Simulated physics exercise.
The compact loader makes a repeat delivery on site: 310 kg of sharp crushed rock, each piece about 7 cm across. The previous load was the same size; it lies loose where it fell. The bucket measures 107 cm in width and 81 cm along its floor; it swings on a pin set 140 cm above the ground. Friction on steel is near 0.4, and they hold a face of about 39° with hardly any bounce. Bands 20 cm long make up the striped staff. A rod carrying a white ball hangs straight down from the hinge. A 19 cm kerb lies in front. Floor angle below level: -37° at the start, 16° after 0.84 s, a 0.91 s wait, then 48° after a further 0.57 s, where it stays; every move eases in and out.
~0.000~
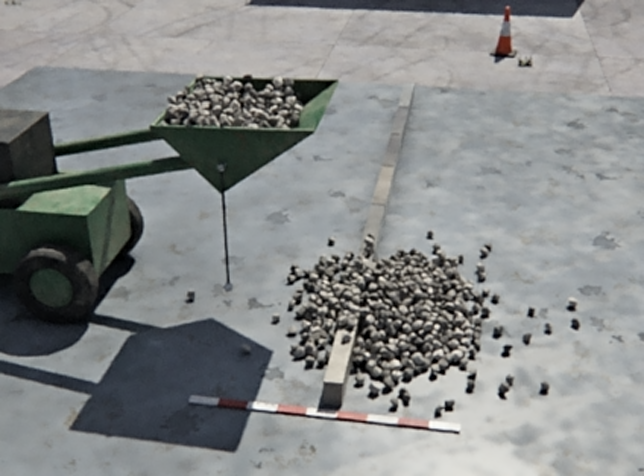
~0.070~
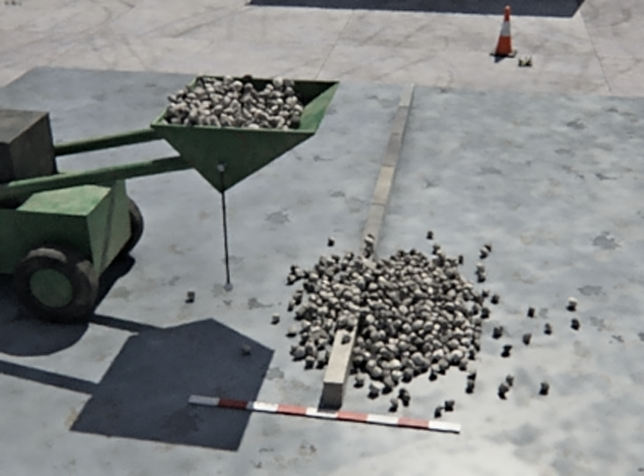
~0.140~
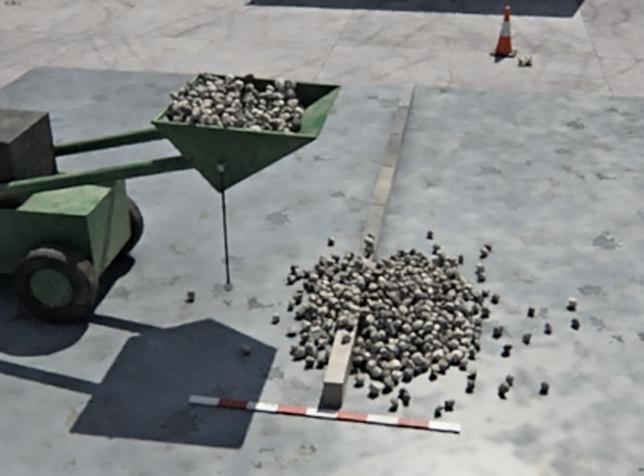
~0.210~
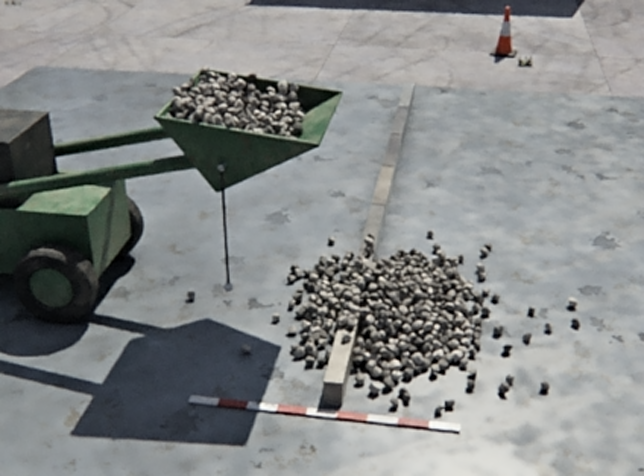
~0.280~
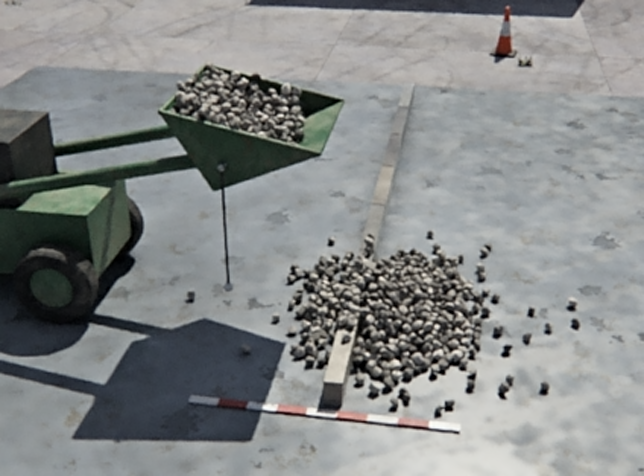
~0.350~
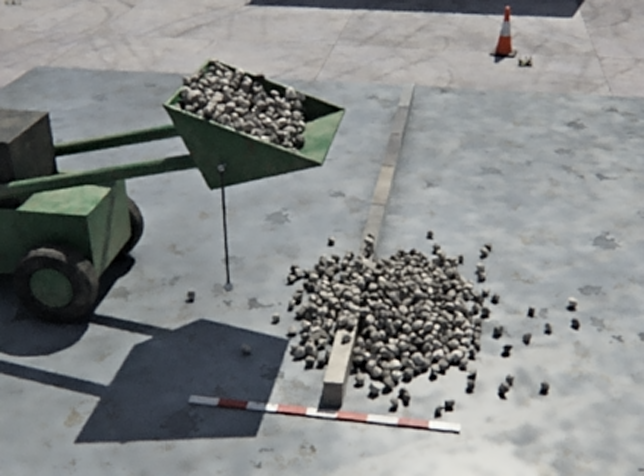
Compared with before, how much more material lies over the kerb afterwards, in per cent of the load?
Some 19 per cent of a load more.
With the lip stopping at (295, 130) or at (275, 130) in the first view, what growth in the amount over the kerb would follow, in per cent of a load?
Near 10 in a hundred first, near 5 in a hundred second.
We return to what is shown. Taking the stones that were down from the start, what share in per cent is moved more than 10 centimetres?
The answer is about 0 per cent.
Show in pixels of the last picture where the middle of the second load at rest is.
Their middle rests near (329, 293).
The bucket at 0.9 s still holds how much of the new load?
Roughly 100 parts in a hundred of the load.
After 0.6 s the floor is at 8°; in per cent of one load, 100 in the bucket, 20 on this side of the kerb, 80 over the kerb; the foremost stones are at (540, 337).
After 0.9 s the floor is at 16°; in per cent of one load, 100 in the bucket, 21 on this side of the kerb, 80 over the kerb; the foremost stones are at (540, 337).
After 2.8 s the floor is at 48°; in per cent of one load, 1 in the bucket, 102 on this side of the kerb, 98 over the kerb; the foremost stones are at (540, 337).
After 5.3 s the floor is at 48°; in per cent of one load, 0 in the bucket, 101 on this side of the kerb, 99 over the kerb; the foremost stones are at (540, 337). Net gain over the kerb, 19.
